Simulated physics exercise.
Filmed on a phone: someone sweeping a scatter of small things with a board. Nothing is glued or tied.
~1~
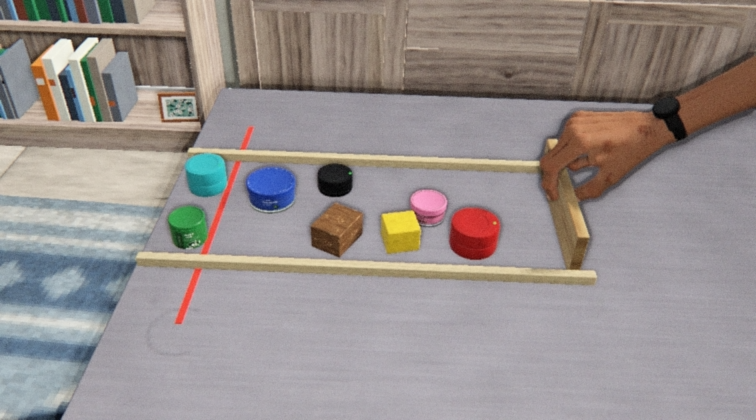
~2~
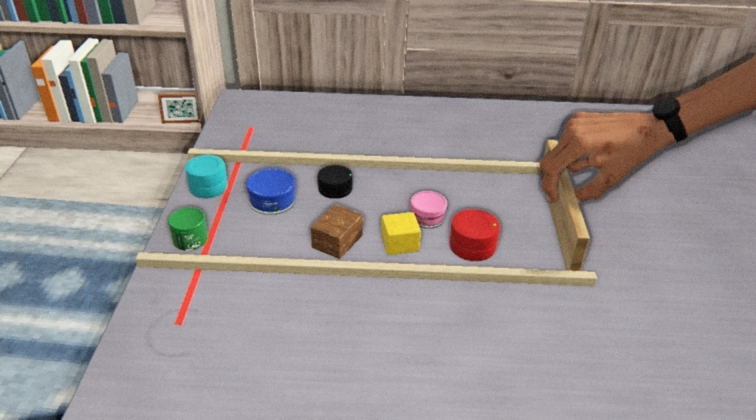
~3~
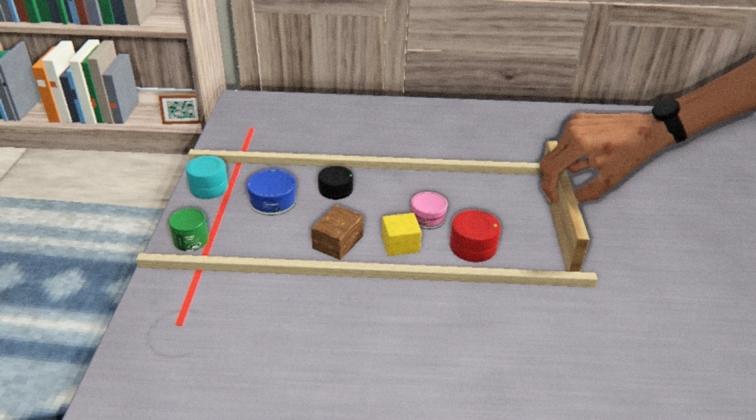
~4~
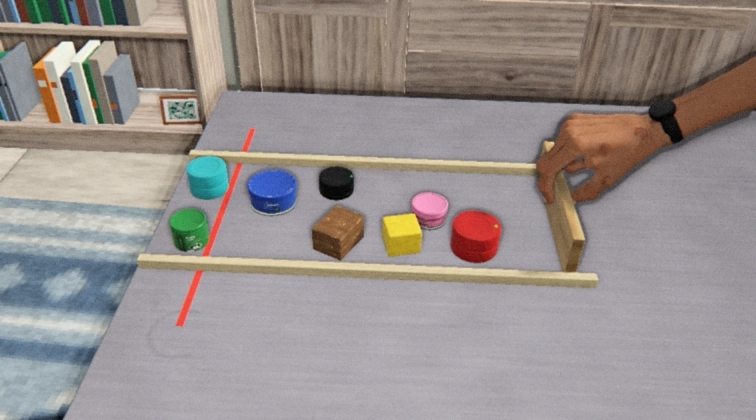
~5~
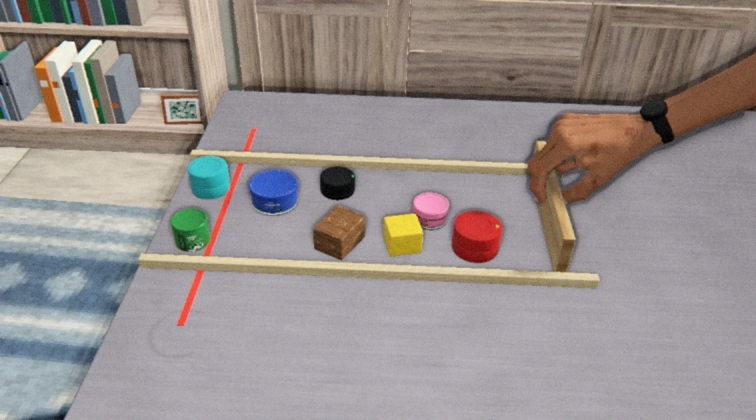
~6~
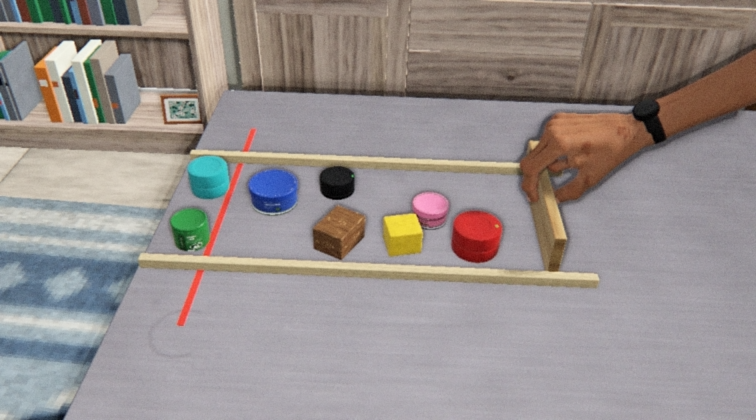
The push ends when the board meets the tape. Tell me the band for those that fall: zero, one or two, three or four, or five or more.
Here the number that fall off is three or four.
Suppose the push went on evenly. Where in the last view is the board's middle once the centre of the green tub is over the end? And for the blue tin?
About (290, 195), and (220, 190) for the other.
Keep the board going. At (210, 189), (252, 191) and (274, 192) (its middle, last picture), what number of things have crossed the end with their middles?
The counts: 5, 3 and 1.
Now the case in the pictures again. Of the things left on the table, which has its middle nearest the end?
The blue tin ends nearest.
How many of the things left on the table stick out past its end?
That would be 1.
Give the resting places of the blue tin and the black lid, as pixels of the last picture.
About (175, 187), and the other about (215, 178).
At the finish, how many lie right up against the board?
It touches 3.
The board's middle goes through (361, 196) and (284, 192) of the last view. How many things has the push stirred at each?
By then 4, and 8.
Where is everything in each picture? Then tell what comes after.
The first frame shows turquoise lid (206, 175); green tub (188, 228); blue tin (272, 190); board (562, 202); tape (222, 207).
The second frame shows green tub (188, 229); brown block (337, 231).
The third frame shows blue tin (272, 192); black lid (336, 182).
The fourth frame shows turquoise lid (208, 178); board (558, 204).
The fifth frame shows green tub (191, 230); pink tin (430, 211).
The sixth frame shows turquoise lid (209, 177); green tub (191, 230); blue tin (274, 192); board (542, 204); tape (224, 208).
Early on, none off yet; turquoise lid at rest near (209, 177); green tub at rest near (191, 230); blue tin at rest near (274, 192).
A while later, none off yet; turquoise lid travelled a little near (192, 175); green tub leaning a little near (133, 233); blue tin travelled about its own width near (227, 189).
Finally, the number that fall off is three or four; lost, yellow block, brown block, green tub and turquoise lid.
